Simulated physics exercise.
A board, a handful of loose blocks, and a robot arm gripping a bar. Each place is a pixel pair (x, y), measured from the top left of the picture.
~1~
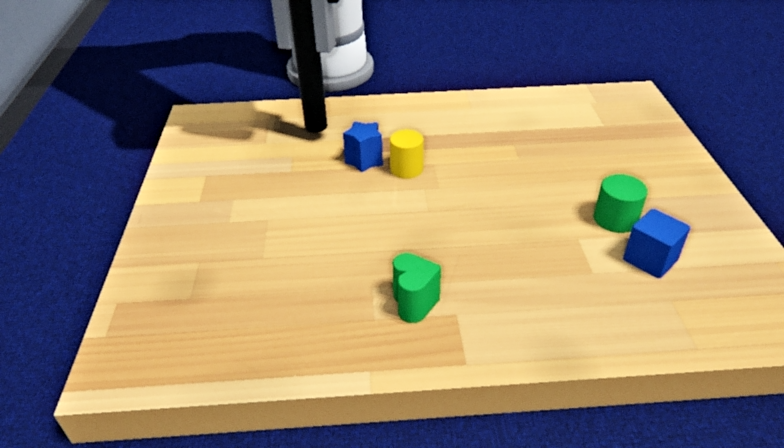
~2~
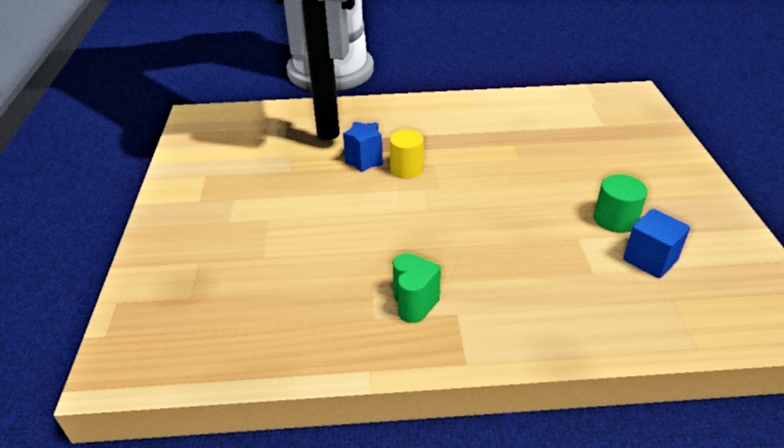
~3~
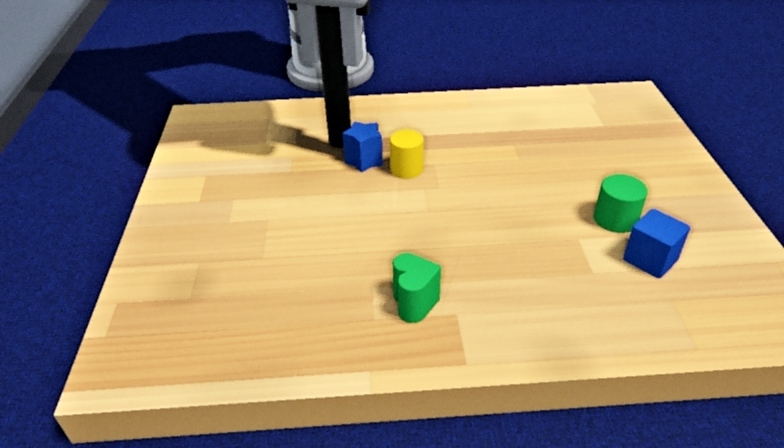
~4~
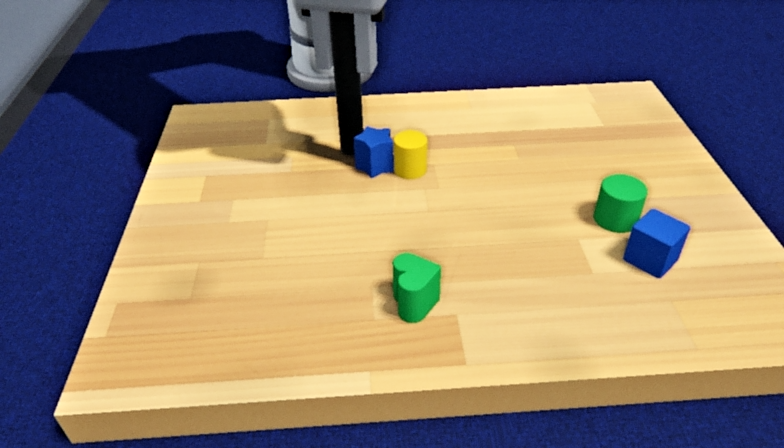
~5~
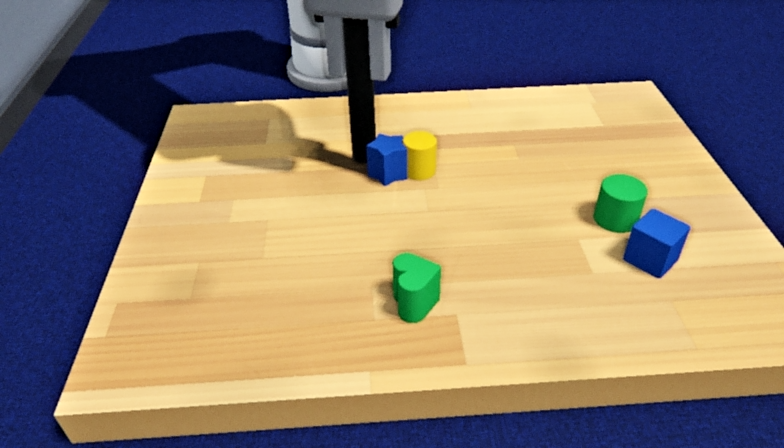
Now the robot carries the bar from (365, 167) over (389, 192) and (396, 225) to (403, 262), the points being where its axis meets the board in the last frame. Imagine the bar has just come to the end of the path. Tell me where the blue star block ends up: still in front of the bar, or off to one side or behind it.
When the path is over, you would find the blue star block off to the side or behind the bar.
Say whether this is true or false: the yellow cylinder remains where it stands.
That is false.
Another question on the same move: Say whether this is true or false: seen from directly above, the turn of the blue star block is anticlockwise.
That is true.
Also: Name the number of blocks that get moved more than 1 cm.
Blocks that move over 1 cm: Two.
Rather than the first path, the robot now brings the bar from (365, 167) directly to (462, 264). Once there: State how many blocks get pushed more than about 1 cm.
Once the path ends, two blocks will have shifted.
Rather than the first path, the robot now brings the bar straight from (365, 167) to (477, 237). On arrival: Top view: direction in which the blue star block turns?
My prediction: CCW.
The first path, step by step. One third of the way, bar at (389, 182); blue star block at (417, 156), turned 40° anticlockwise; yellow cylinder at (438, 141).
Two thirds of the way, bar at (396, 215); blue star block at (417, 157), turned 50° anticlockwise; yellow cylinder at (438, 141).
At the end, bar at (402, 251); blue star block at (417, 157), turned 50° anticlockwise; green heart block not moved; yellow cylinder at (438, 141).
